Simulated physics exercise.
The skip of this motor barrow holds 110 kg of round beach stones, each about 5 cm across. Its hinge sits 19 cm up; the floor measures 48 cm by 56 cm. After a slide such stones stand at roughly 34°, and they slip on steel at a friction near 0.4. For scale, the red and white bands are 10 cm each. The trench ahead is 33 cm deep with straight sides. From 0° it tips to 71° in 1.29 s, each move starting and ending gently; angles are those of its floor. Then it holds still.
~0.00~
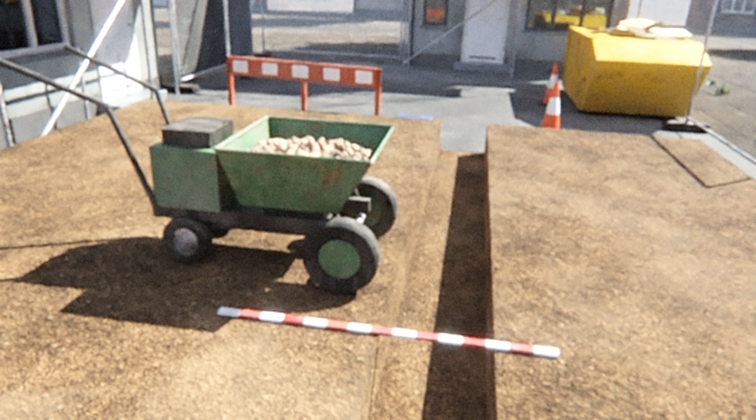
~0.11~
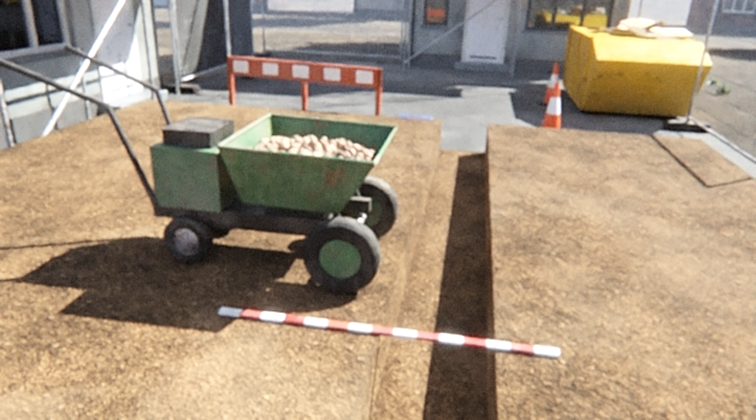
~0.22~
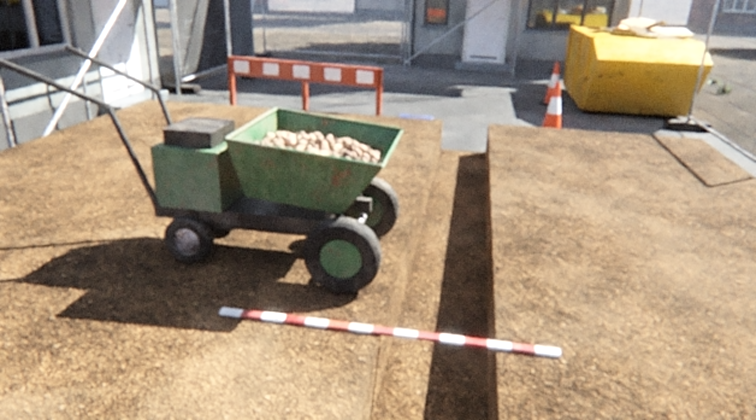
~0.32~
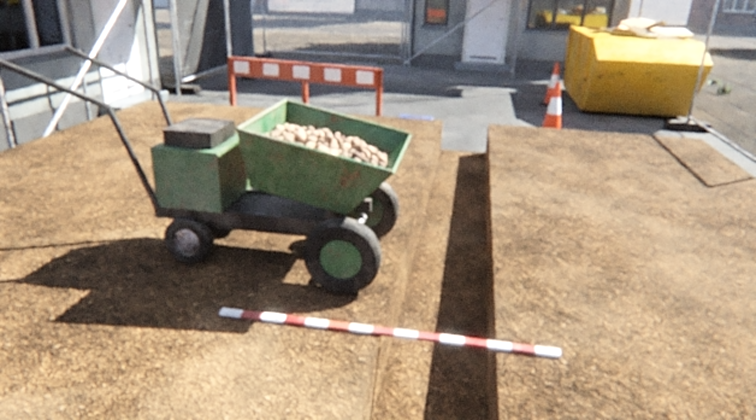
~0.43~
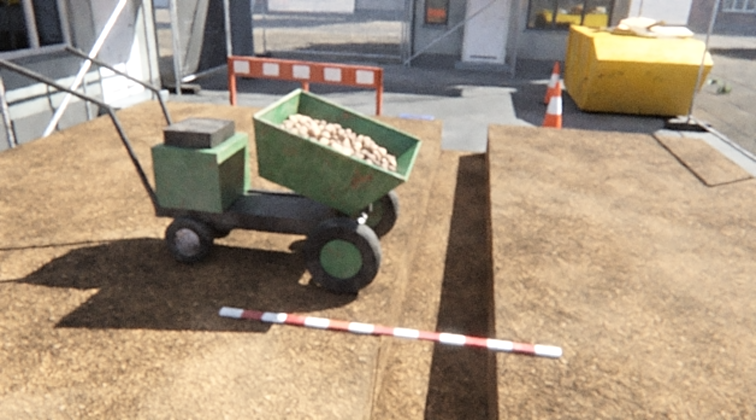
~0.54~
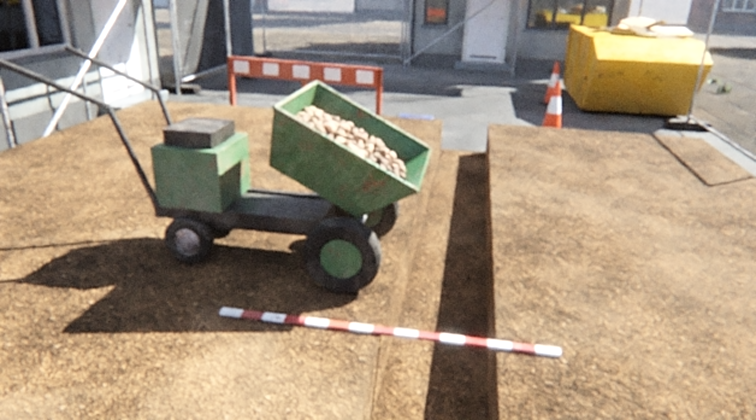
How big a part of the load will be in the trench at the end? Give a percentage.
Close to 73 in a hundred.
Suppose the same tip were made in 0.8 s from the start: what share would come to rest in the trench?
Then about 60 per cent.
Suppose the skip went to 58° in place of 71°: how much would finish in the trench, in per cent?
Then about 45 per cent.
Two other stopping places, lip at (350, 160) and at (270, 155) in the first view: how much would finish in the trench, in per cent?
First some 95, then 75 per cent.
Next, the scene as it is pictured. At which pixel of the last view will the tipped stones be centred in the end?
Around (472, 312).
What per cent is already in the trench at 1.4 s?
Some 30 per cent.
After 1.0 s the floor is at 60°; 100 % in the skip; the foremost stones are at (449, 217).
After 1.4 s the floor is at 71°; 58 % in the skip, 28 % in the trench, 14 % past the trench; the foremost stones are at (546, 292).
After 1.7 s the floor is at 71°; 31 % in the skip, 42 % in the trench, 27 % past the trench; the foremost stones are at (612, 267).
After 3.7 s the floor is at 71°; 0 % in the skip, 73 % in the trench, 27 % past the trench; the foremost stones are at (663, 264).
